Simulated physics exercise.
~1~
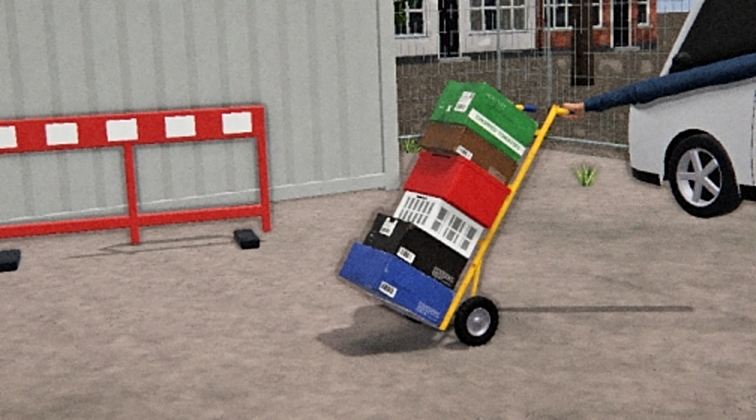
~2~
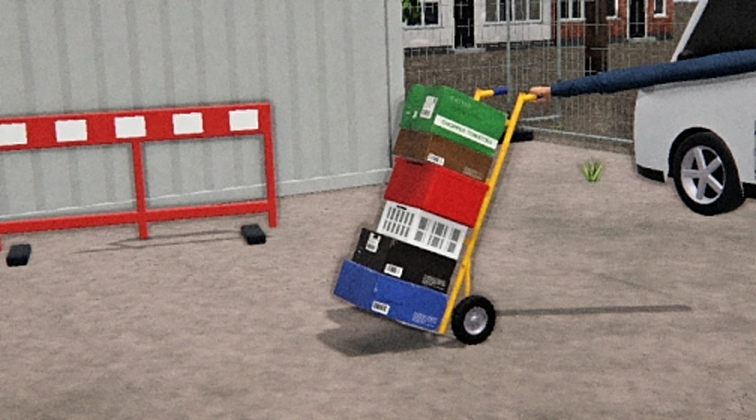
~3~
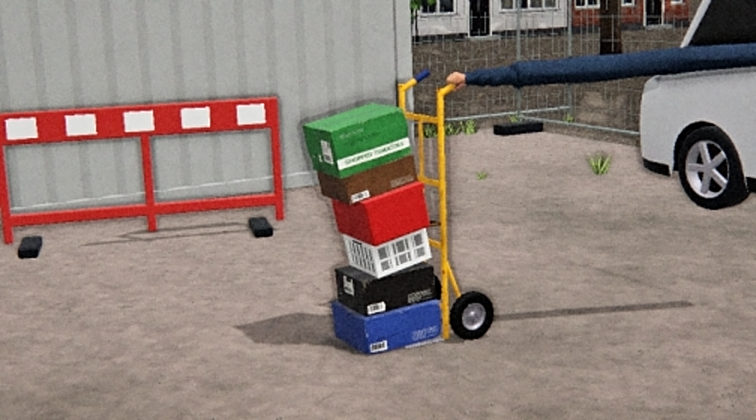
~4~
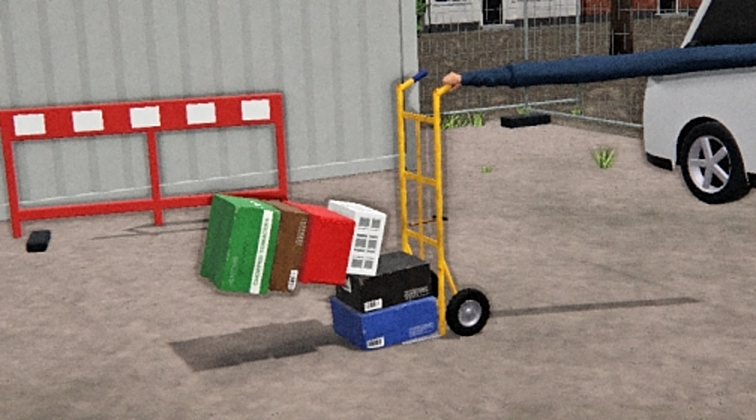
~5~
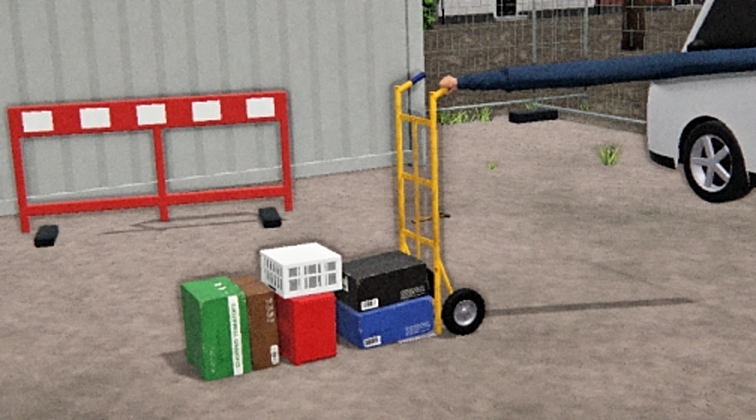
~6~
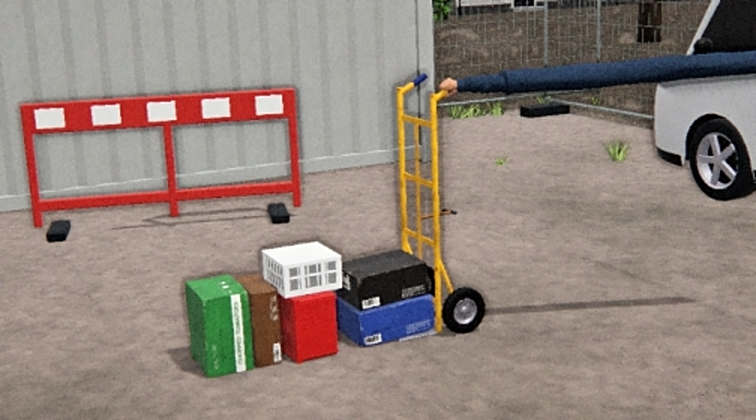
On a dirt lot, an arm swings a loaded hand truck upright, toppling four upper boxes left.
